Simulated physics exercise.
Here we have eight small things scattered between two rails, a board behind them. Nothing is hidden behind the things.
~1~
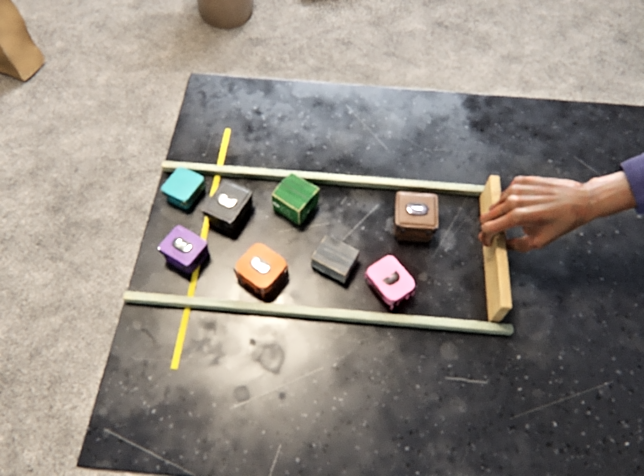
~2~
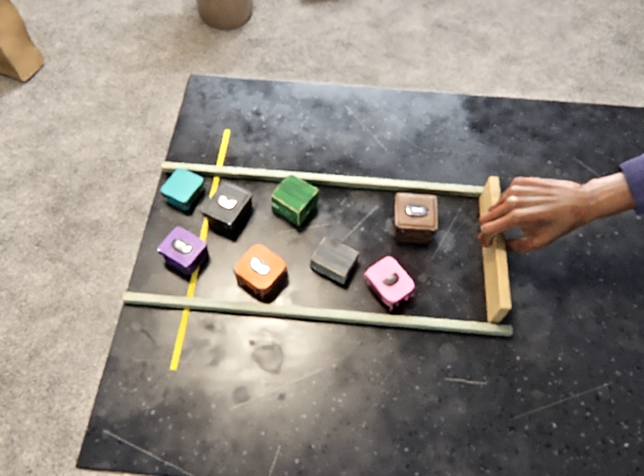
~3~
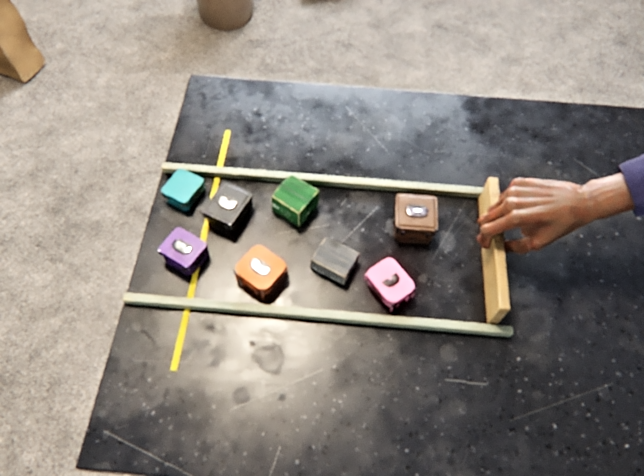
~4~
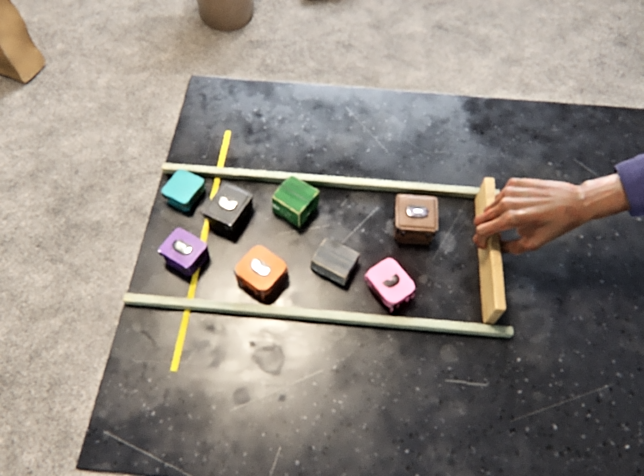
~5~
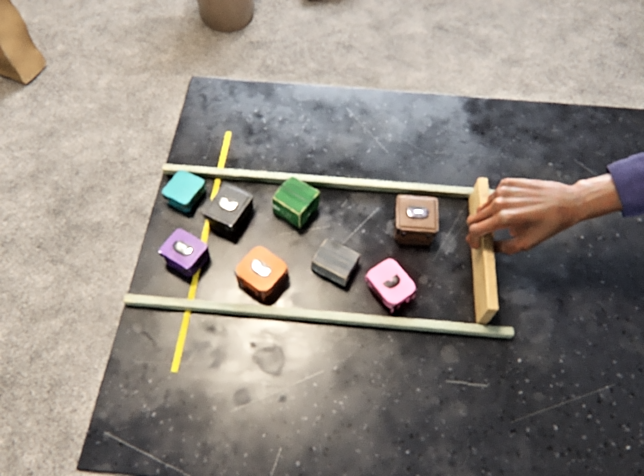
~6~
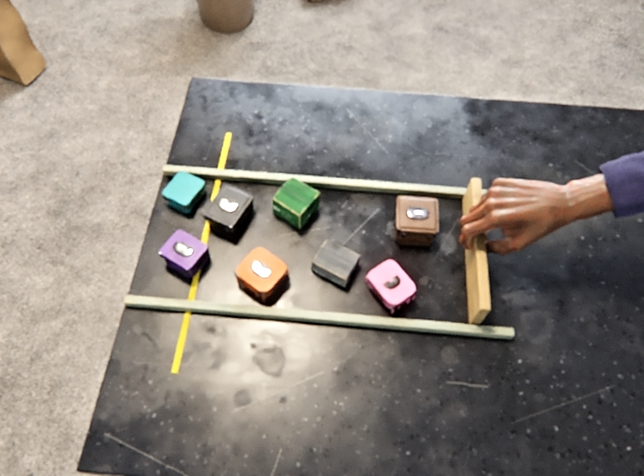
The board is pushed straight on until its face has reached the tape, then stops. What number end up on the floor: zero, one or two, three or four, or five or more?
As it turns out, the number that fall off is three or four.
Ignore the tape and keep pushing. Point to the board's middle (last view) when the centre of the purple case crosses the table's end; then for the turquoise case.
For the purple case at (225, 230), for the turquoise case at (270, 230).
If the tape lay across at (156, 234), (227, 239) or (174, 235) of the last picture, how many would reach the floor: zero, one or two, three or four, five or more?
One after another: Five or over; either one or two; at least five.
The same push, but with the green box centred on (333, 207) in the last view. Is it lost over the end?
It stays on.
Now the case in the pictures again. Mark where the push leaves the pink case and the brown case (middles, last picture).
The pink case at (181, 265), the brown case at (190, 202).
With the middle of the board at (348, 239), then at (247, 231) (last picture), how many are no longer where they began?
The counts are 4 and 8.
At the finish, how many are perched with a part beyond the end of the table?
Overhanging: 3.
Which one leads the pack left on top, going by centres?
The green box ends nearest.
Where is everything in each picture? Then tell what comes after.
The first picture shows turquoise case (185, 189); purple case (185, 251); black case (229, 207); board (494, 247); tape (204, 234).
The second picture shows purple case (185, 252); green box (295, 200).
The third picture shows black case (229, 209); brown case (415, 218).
The fourth picture shows turquoise case (185, 191); pink case (390, 285).
The fifth picture shows purple case (186, 254); grey box (336, 262).
The sixth picture shows turquoise case (186, 193); purple case (186, 255); black case (230, 211); board (475, 249); tape (205, 237).
Early on, none off yet; turquoise case at rest near (186, 193); purple case at rest near (186, 255); black case at rest near (230, 211).
A while later, none off yet; turquoise case at rest near (186, 193); purple case at rest near (186, 255); black case travelled a little near (217, 211).
Further along, one off so far; turquoise case in the air near (152, 223); purple case travelled about its own width near (155, 249); black case travelled well along near (155, 209).
Finally, the number that fall off is three or four; lost, black case, purple case and turquoise case.
